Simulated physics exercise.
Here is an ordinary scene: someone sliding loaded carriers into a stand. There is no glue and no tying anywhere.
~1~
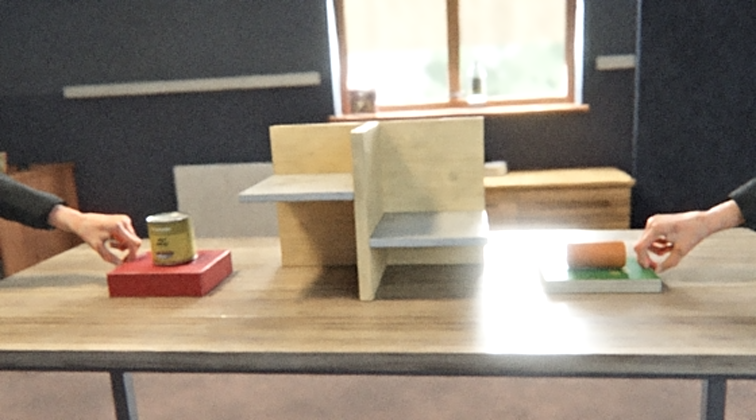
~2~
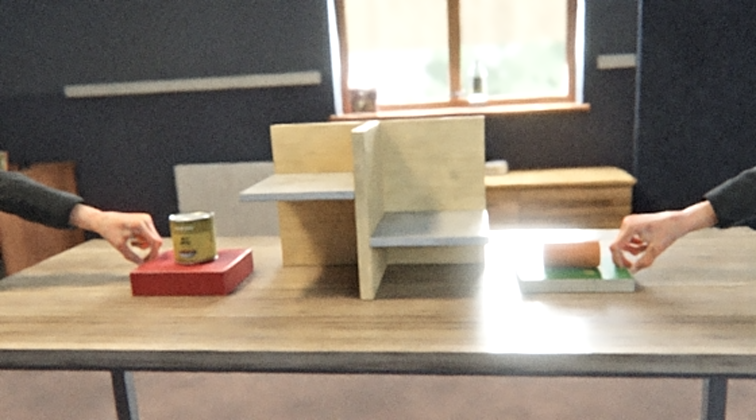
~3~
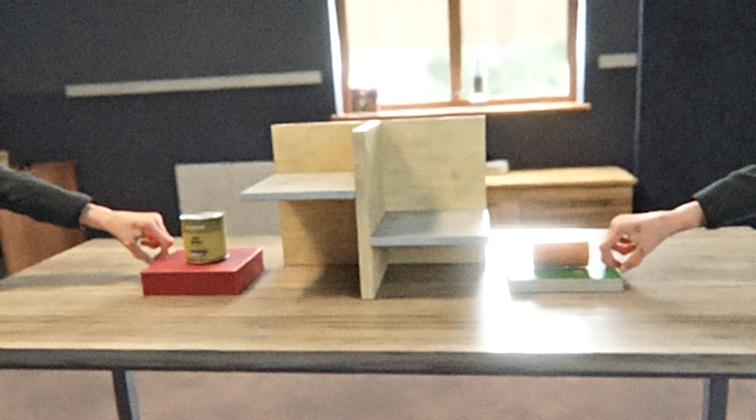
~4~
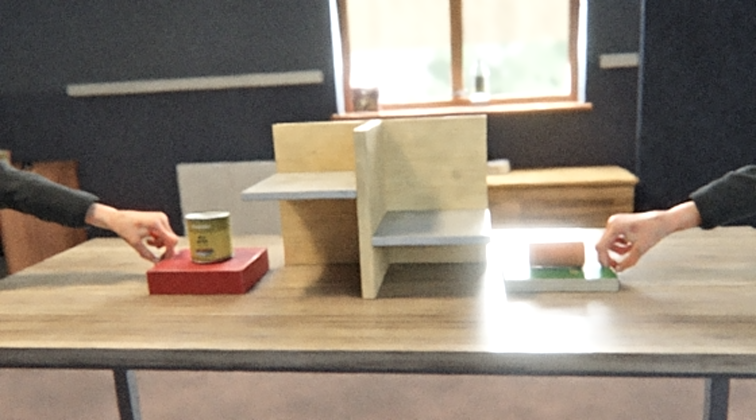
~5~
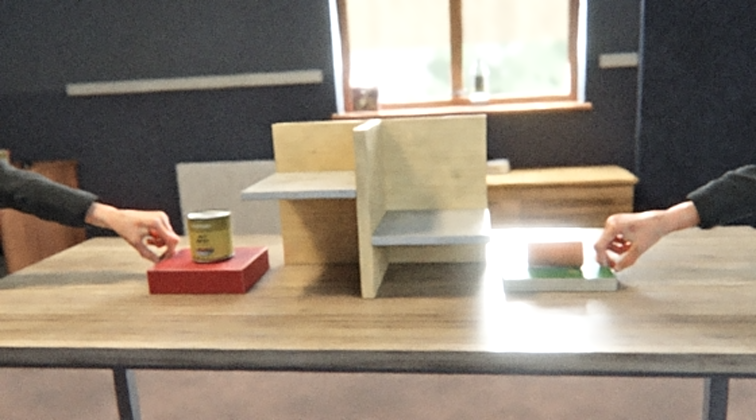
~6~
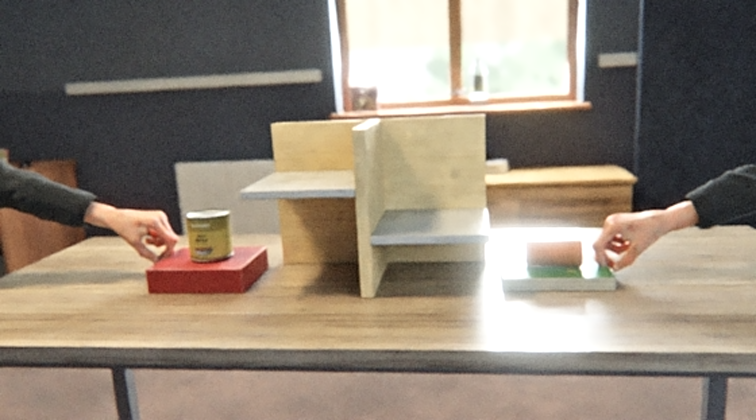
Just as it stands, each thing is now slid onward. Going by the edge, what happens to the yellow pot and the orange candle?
In order: Yellow pot: Fits under. Orange candle: Fits under.
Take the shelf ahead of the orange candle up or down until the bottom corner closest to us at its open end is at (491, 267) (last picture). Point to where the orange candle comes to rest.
It comes to a stop at (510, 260).
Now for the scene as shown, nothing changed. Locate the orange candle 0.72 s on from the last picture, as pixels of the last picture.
It ends up somewhere around (523, 254).
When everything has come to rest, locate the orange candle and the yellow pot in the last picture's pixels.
In order: (439, 255); (313, 234).
Then, 0.72 s later than the last frame, yellow pot riding along near (235, 235); orange candle riding along near (523, 254).
Then, 1.28 s later than the last frame, yellow pot riding along near (265, 235); orange candle riding along near (487, 254).
Then, 1.76 s later than the last frame, yellow pot riding along near (291, 234); orange candle riding along near (457, 255).
When it is over, the yellow pot rides in untouched, near (313, 234); the orange candle rides in untouched, near (439, 255).
